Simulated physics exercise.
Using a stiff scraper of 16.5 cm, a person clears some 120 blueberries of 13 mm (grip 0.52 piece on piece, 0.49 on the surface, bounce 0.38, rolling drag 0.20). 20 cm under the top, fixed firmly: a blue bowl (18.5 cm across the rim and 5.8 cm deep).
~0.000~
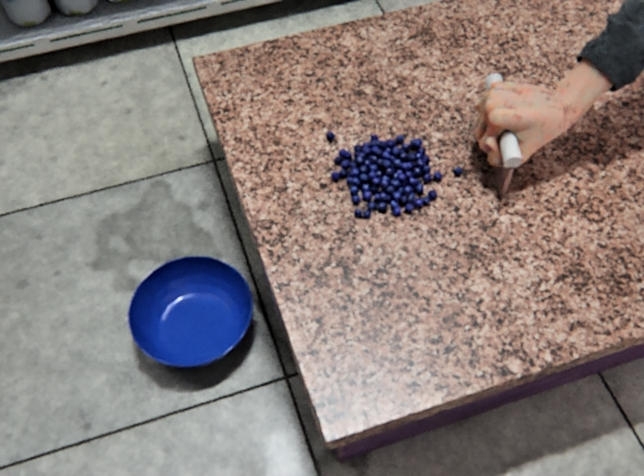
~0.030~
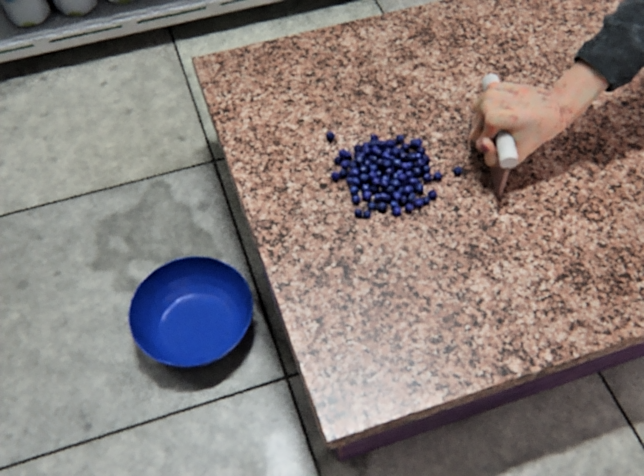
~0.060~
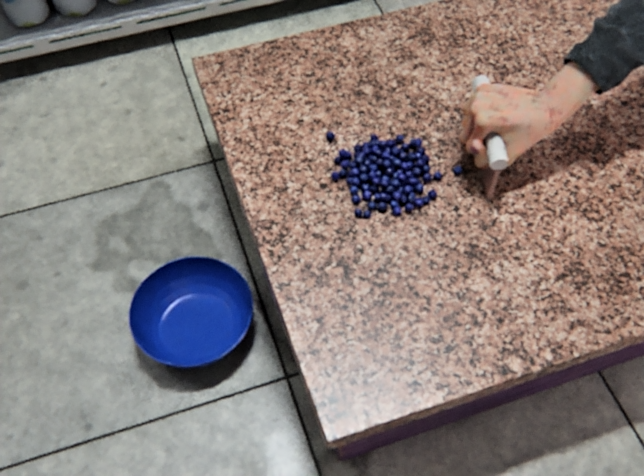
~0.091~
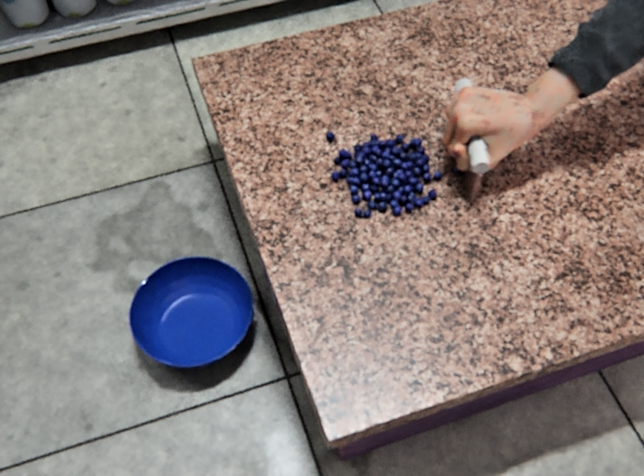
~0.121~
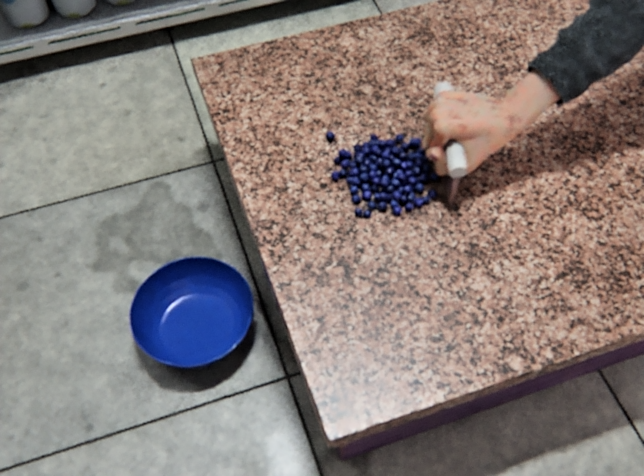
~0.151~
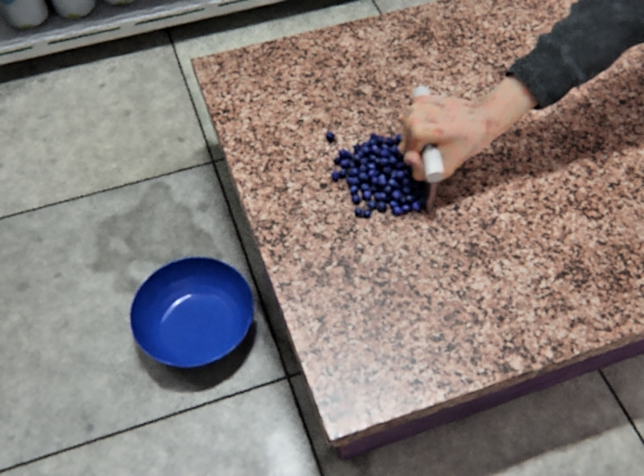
A hand holding a scraper moved left across a speckled tabletop, reached the pile of small dark blue berries, and pressed into its right side, while a blue bowl sat still on the floor.
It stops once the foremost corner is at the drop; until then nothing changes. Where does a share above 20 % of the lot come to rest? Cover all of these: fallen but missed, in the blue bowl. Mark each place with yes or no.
For fallen but missed: Yes. For blue bowl: Yes.
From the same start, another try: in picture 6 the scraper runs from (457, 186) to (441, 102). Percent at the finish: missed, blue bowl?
Missed 15, blue bowl 55.
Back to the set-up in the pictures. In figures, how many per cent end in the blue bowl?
It works out to roughly 40 percent.
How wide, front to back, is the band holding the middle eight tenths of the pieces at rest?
26 cm.
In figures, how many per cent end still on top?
Share: Close to 10 in a hundred.
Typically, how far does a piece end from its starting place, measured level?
Level distance: Near 36 cm.
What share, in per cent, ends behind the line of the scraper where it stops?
5 per cent.
After 0.32 s, scraper 29 cm from its start, spill 21 cm wide; still on top 100 %.
Then, at 0.48 s, scraper 35 cm from its start, spill 27 cm wide; blue bowl 5 %, off the edge, not caught 65 %, still on top 30 %.
Then, at 0.62 s, scraper 35 cm from its start, spill 27 cm wide; blue bowl 40 %, off the edge, not caught 50 %, still on top 10 %.
In the end, at 1.4 s, blue bowl 40 %, fallen but missed 50 %, still on top 10 %.
